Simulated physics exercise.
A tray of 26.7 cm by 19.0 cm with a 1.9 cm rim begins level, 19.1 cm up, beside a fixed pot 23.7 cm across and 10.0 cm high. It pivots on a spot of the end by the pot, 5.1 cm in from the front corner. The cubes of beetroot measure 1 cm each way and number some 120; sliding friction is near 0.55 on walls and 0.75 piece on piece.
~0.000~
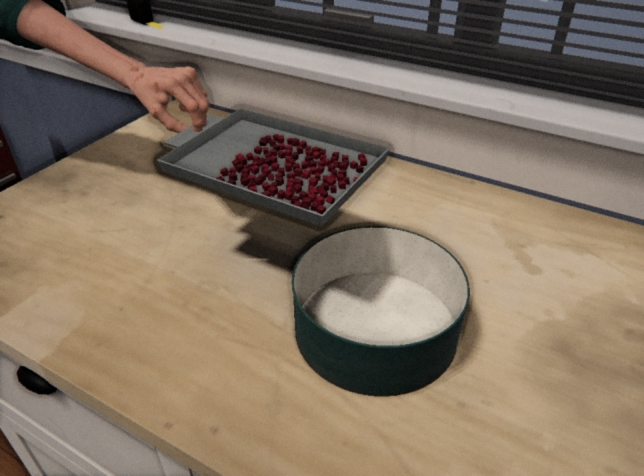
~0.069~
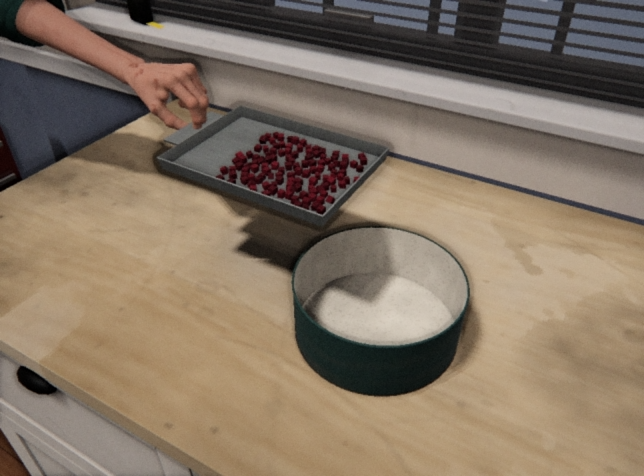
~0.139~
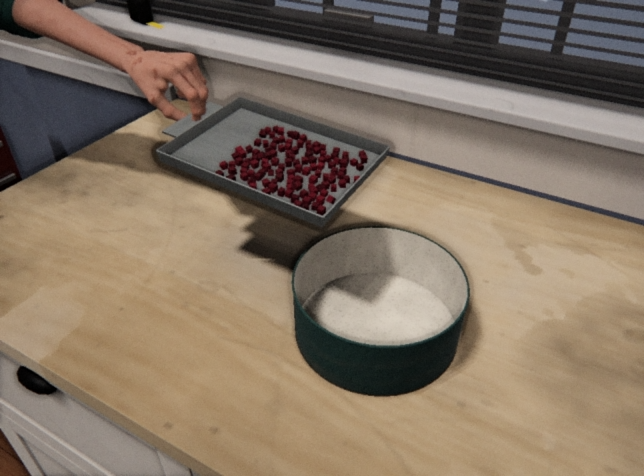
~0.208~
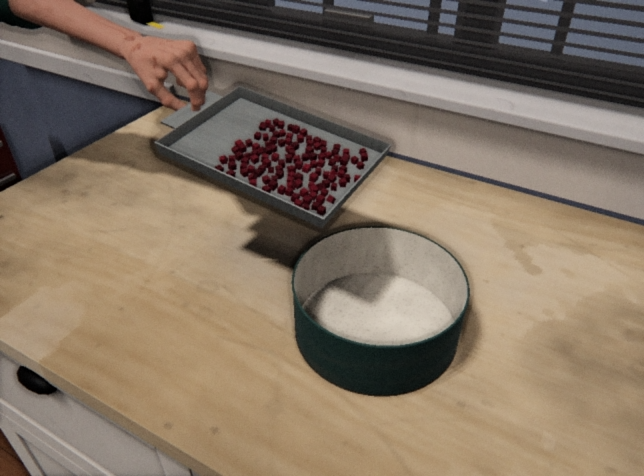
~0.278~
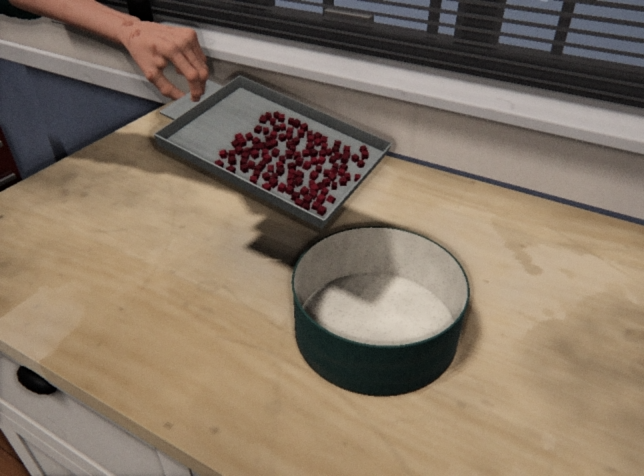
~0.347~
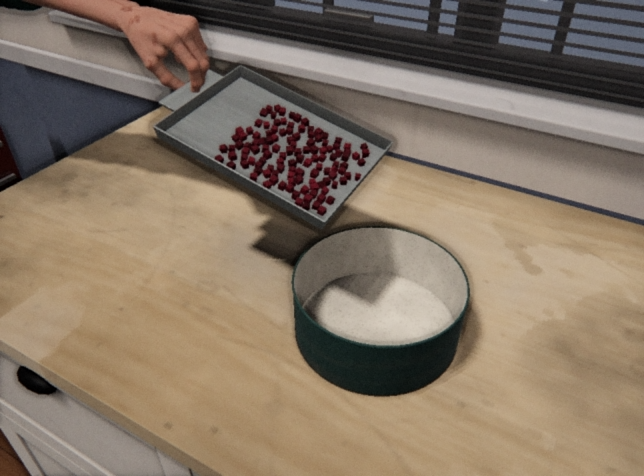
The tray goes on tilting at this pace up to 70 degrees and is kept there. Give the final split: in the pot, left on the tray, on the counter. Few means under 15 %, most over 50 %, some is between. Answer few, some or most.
In the pot: Few; left on the tray: Most; on the counter: Few.
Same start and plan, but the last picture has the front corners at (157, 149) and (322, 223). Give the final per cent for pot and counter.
Pot 10, counter 0.
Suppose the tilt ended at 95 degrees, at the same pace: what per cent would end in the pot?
In that case some 100 per cent.
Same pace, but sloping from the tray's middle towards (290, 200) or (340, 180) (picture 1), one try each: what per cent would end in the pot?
About 10 and 5 per cent.
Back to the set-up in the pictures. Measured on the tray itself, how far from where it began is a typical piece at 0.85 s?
Roughly 4 cm.
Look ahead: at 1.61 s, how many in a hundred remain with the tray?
Roughly 95 per cent.
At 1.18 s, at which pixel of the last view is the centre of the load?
Around (332, 173).
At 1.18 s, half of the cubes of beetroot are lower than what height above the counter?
Some 24 cm.
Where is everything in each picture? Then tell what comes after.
Tray tilt 0 degrees, front corners at (161, 159) and (322, 214); middle of the pieces at (296, 168); pot at (380, 279), in the first picture.
Tray tilt 1 degrees, front corners at (160, 157) and (322, 214); middle of the pieces at (299, 171), in the second picture.
Tray tilt 4 degrees, front corners at (159, 150) and (322, 215), lowest corner right front; middle of the pieces at (299, 168), in the third picture.
Tray tilt 8 degrees, front corners at (158, 142) and (323, 216), lowest corner right front; middle of the pieces at (299, 165), in the fourth picture.
Tray tilt 11 degrees, front corners at (157, 134) and (323, 218), lowest corner right front; middle of the pieces at (299, 162), in the fifth picture.
Tray tilt 15 degrees, front corners at (157, 126) and (324, 219), lowest corner right front; middle of the pieces at (300, 158); pot at (380, 279). The tray's pace is about 50 degrees a second, in the sixth picture.
After 0.85 s, tilt 41 degrees; the tray holds 100 %, the pot 0 %.
After 1.18 s, tilt 59 degrees; the tray holds 100 %, the pot 0 %.
Then, at 1.61 s, tilt 70 degrees; the tray holds 95 %, the pot 5 %.
In the end, at 2.4 s, pot 10 %, tray 95 %, counter 0 %.
